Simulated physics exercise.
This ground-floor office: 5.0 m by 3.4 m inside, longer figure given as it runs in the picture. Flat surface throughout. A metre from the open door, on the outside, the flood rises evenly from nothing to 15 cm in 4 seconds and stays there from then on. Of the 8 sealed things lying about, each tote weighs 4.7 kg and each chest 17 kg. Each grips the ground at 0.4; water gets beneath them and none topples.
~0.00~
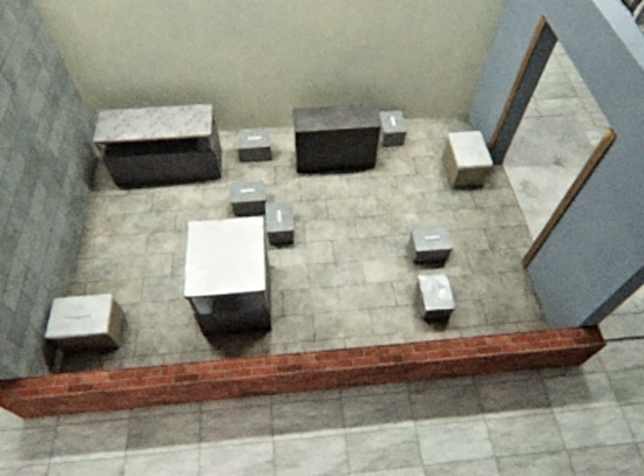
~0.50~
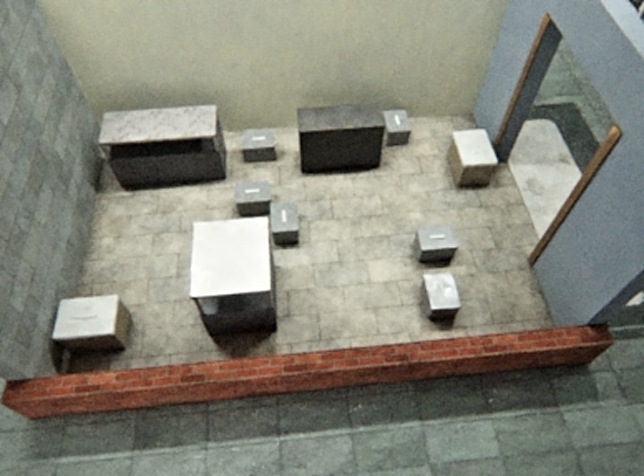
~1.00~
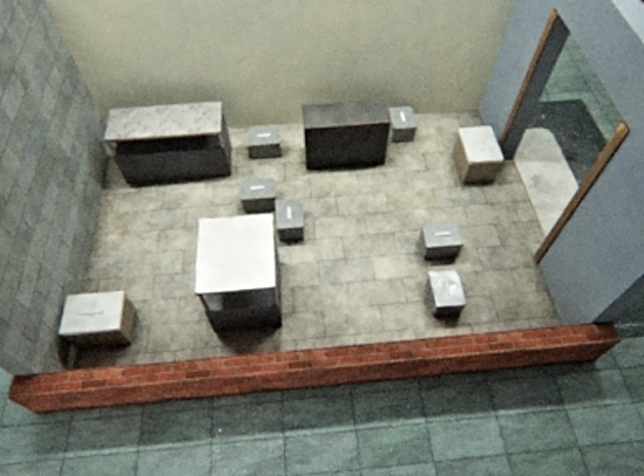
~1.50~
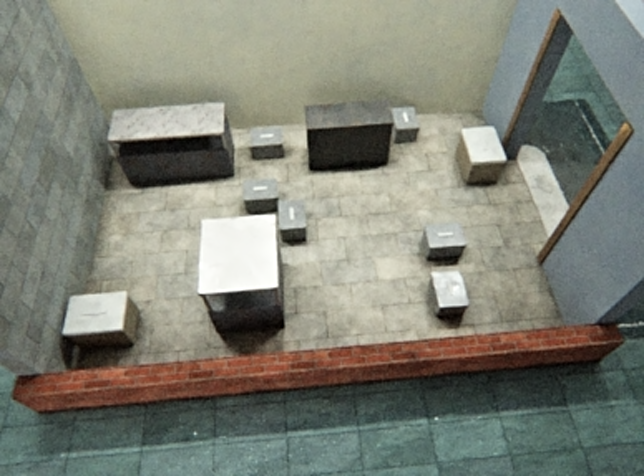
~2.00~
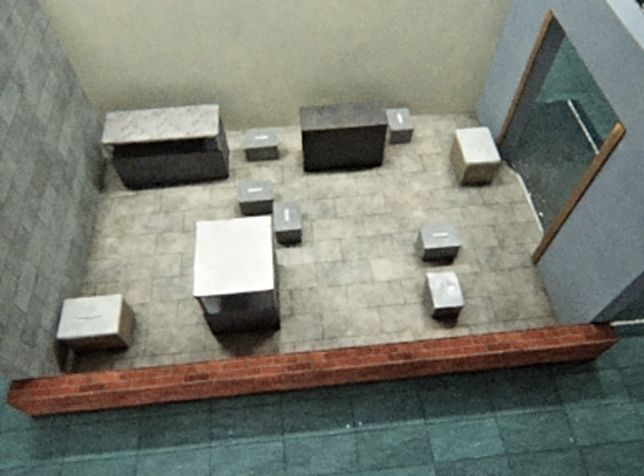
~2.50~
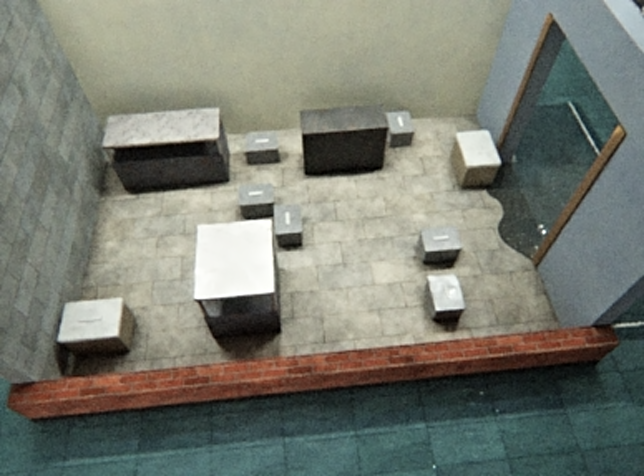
Water spreading over the tiled ground outside a small office, then edging in through the open door at right, furniture staying put.
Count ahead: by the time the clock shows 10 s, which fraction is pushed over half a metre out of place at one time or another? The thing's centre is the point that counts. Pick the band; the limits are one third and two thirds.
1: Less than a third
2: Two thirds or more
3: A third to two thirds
3, A third to two thirds.
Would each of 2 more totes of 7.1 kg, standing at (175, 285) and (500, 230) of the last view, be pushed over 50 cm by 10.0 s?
Well, the first one stays under the mark, and the second tops the mark.
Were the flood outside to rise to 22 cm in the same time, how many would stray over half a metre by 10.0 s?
Count under that change: 6.
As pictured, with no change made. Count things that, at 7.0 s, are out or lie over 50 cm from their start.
By then 3.
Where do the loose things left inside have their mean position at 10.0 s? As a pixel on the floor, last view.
Around (229, 233).
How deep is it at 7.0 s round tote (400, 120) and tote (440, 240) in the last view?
Roughly 3 and 7 cm.
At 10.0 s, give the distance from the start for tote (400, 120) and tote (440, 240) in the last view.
In that order: 30 cm, 350 cm.
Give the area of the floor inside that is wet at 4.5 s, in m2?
I'd put it close to 4.0 m2.
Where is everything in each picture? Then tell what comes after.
In the first picture, a tote at (255, 139), on the bottom; a tote at (437, 292), on the bottom; 0.0 m2 under water; 0 of 8 have shifted.
In the second picture, a tote at (259, 139), on the bottom; a tote at (442, 291) rests on the ground; 0.0 m2 under water; 0 of 8 have shifted.
In the third picture, a tote at (264, 136), on the bottom; a tote at (447, 288), on the bottom; 0.0 m2 under water; 0 of 8 have shifted.
In the fourth picture, a tote at (267, 136), on the bottom; a tote at (450, 288), on the bottom; water covers 0.0 m2; 0 of 8 have shifted.
In the fifth picture, a tote at (261, 138) rests on the ground; a tote at (445, 289) rests on the ground; water covers 0.0 m2; 0 of 8 have shifted.
In the sixth picture, a tote at (262, 142), on the bottom; a tote at (446, 292), on the bottom; 0.2 m2 under water; 0 of 8 have shifted.
After 3.5 s 0 of 8 are over 50 cm from their spots; 0 afloat.
After 4.5 s 0 of 8 are over 50 cm from their spots; 0 afloat.
After 7.0 s 3 of 8 are over 50 cm from their spots; 2 afloat.
After 10.0 s 5 of 8 are over 50 cm from their spots, and 5 have been at some point; 3 afloat.
